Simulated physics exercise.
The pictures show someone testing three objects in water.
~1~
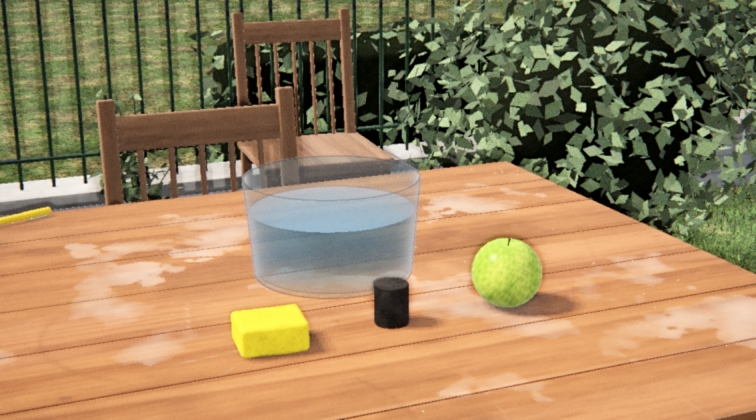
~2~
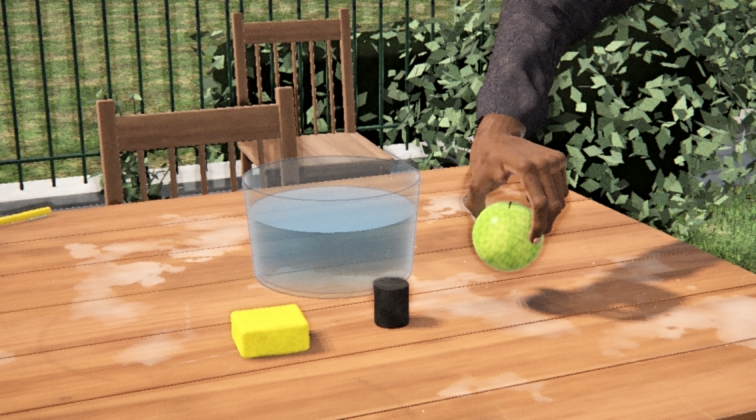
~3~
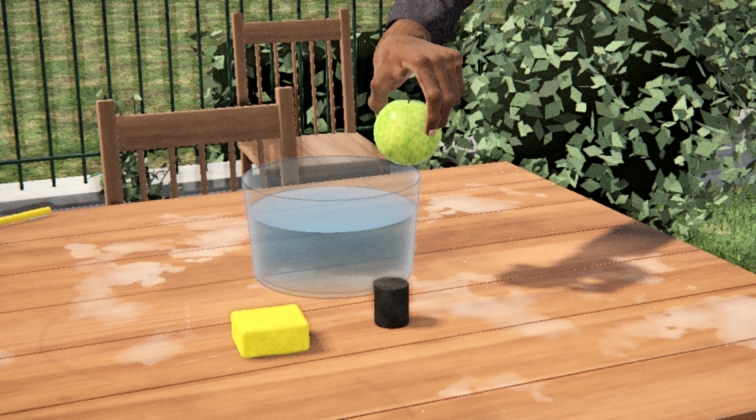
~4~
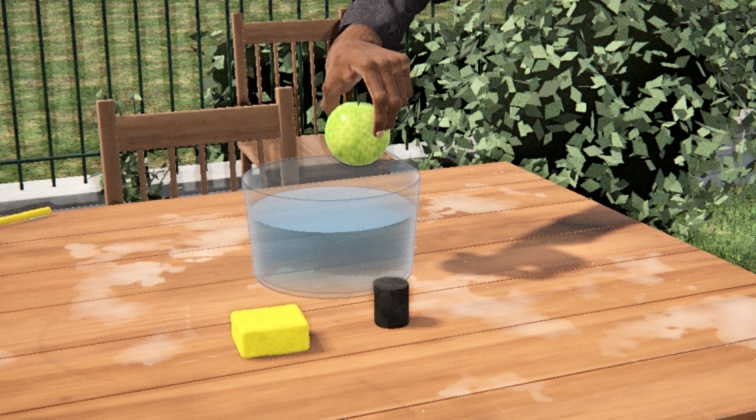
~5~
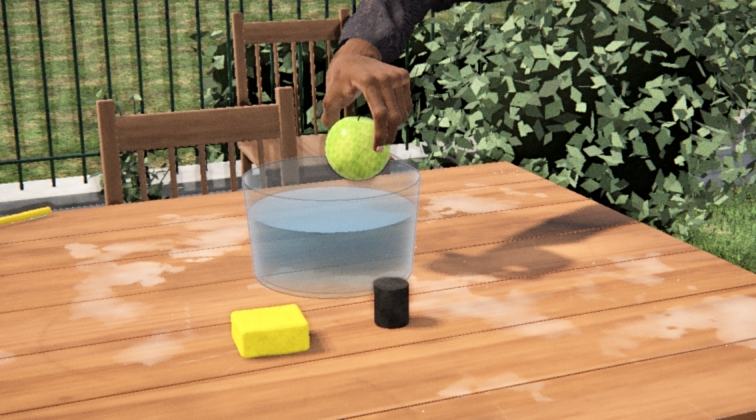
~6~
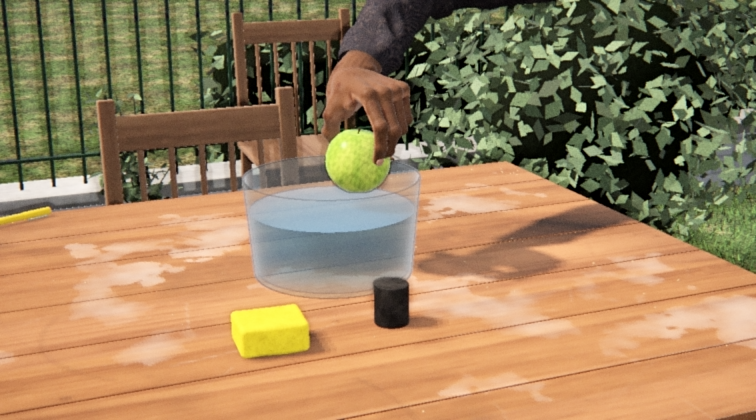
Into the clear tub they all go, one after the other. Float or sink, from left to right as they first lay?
On the left it keeps up, in the middle it goes down, on the right it keeps up.
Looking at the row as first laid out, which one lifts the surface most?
The far-right item.
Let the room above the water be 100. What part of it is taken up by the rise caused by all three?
About 22 percent.
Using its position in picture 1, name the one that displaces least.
It is the left one.
Soon after, the apple floats.
Later, the iron weight goes to the bottom.
In the end, the sponge floats; afloat, sponge and apple.
